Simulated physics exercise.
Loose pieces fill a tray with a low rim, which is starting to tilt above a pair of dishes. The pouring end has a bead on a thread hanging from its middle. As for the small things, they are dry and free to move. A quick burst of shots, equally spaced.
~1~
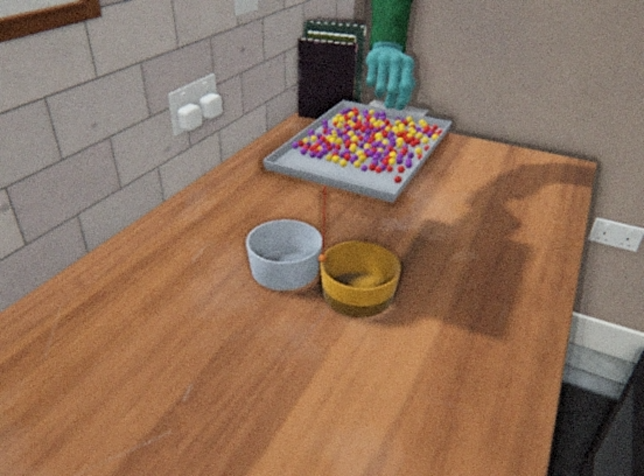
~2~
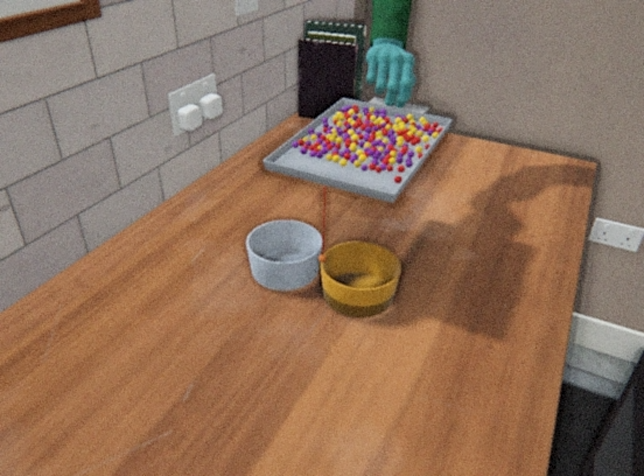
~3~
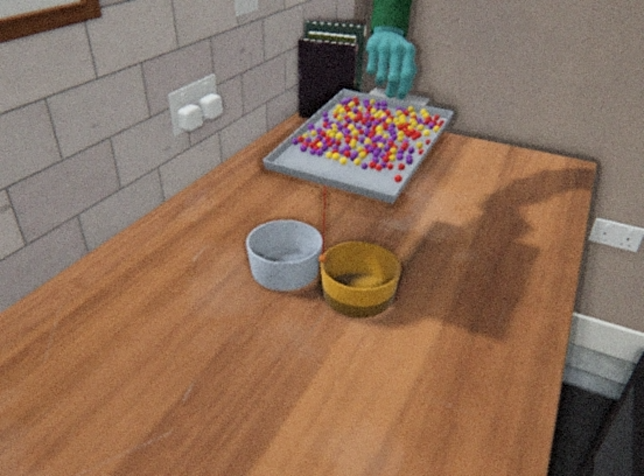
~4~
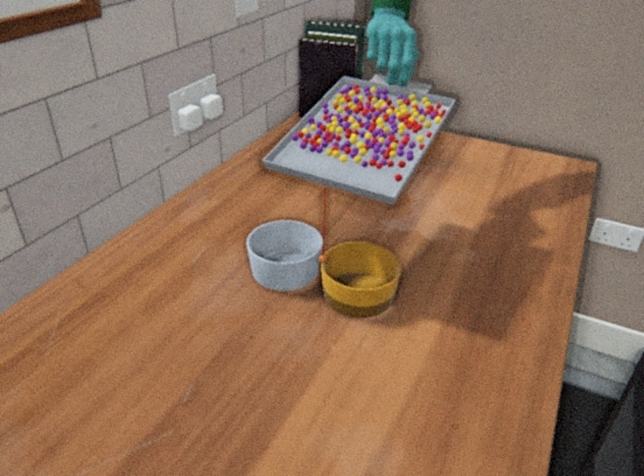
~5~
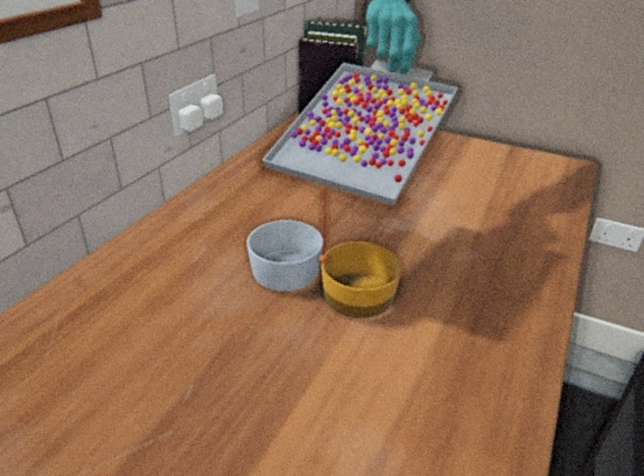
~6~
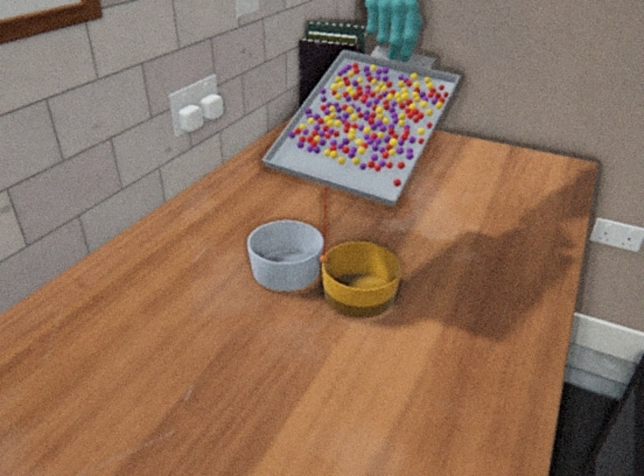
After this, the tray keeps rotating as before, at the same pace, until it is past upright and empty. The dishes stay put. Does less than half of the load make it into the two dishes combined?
The dishes collect the minority.
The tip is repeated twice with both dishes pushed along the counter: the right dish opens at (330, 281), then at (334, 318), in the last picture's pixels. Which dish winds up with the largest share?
Well, first the dish at right, then the dish at right.
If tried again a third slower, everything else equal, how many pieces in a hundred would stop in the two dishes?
Estimate: Some 0%.
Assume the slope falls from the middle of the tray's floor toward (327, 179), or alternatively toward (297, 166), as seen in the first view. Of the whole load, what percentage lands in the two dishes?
About 0 and 40 per cent.
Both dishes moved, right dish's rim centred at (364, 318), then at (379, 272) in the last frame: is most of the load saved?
Well, a majority share the first time and a minority share the next.
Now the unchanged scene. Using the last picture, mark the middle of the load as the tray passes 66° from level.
Its middle sits at about pixel (345, 186).
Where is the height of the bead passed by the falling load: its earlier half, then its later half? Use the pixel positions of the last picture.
First roughly (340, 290), then roughly (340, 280).
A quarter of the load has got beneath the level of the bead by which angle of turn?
70°.
Just after the last frame, tray tipped steeply; roughly two thirds on the tray; roughly a quarter outside both; roughly a quarter in the air.
A moment on, tray tipped past a quarter turn; just a few on the tray; just a few in the right dish; the larger part outside both; roughly a quarter in the air.
Further on, tray tipped past a quarter turn; just a few in the left dish; almost all outside both.
When it is over, tray tipped past a quarter turn; not one in the right dish; just a few in the left dish; almost all outside both.
